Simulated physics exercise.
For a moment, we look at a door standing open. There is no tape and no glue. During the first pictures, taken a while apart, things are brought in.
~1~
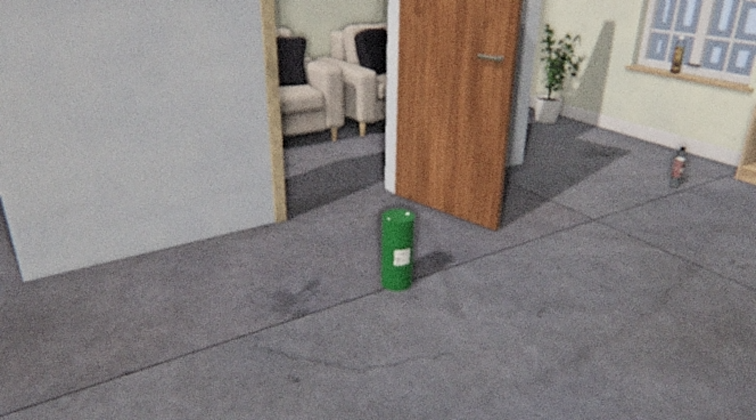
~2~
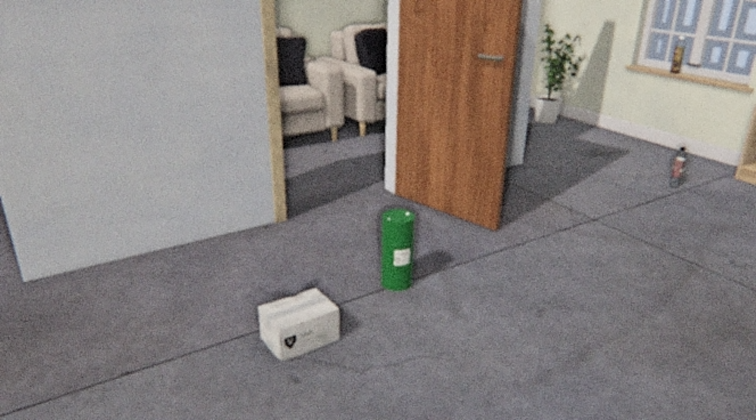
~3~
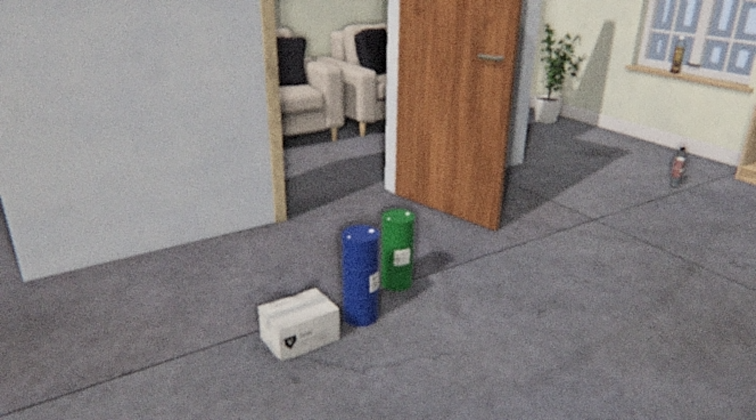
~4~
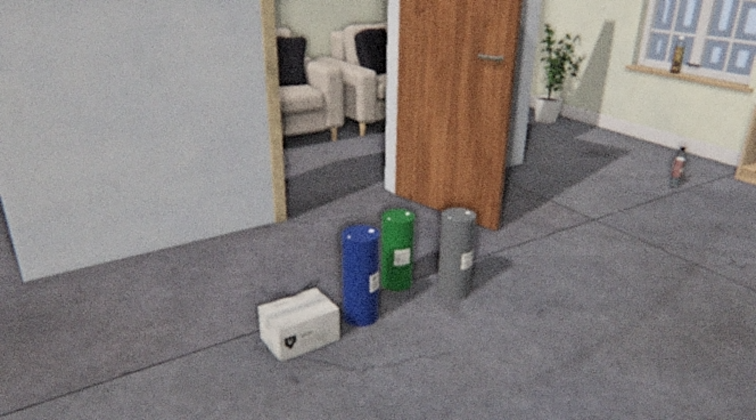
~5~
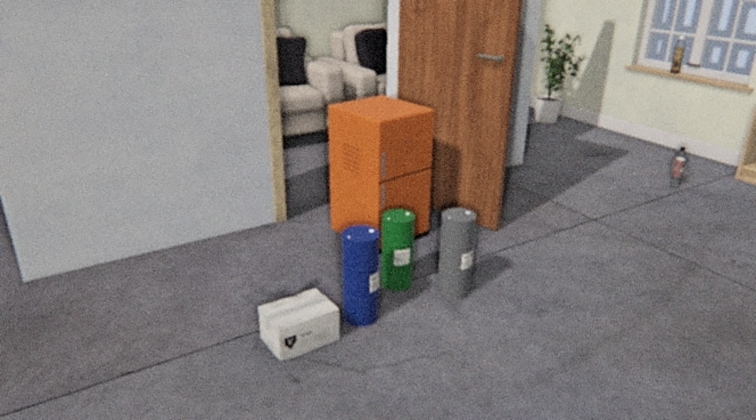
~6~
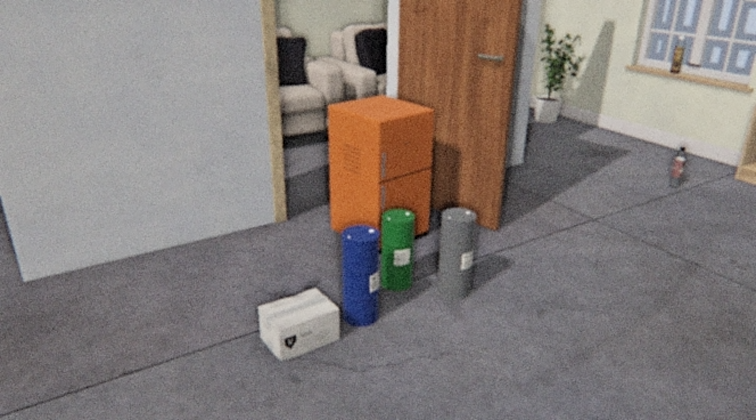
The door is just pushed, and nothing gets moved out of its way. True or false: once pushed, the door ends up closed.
False.
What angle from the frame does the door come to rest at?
Roughly 75 degrees open.
Then, 0.60 s on from there, door 94° open.
Then, 0.90 s on from there, door 83° open.
In the end, door 75° open; all 5 unmoved. At the end, from the last picture's camera, orange appliance near (380, 172).
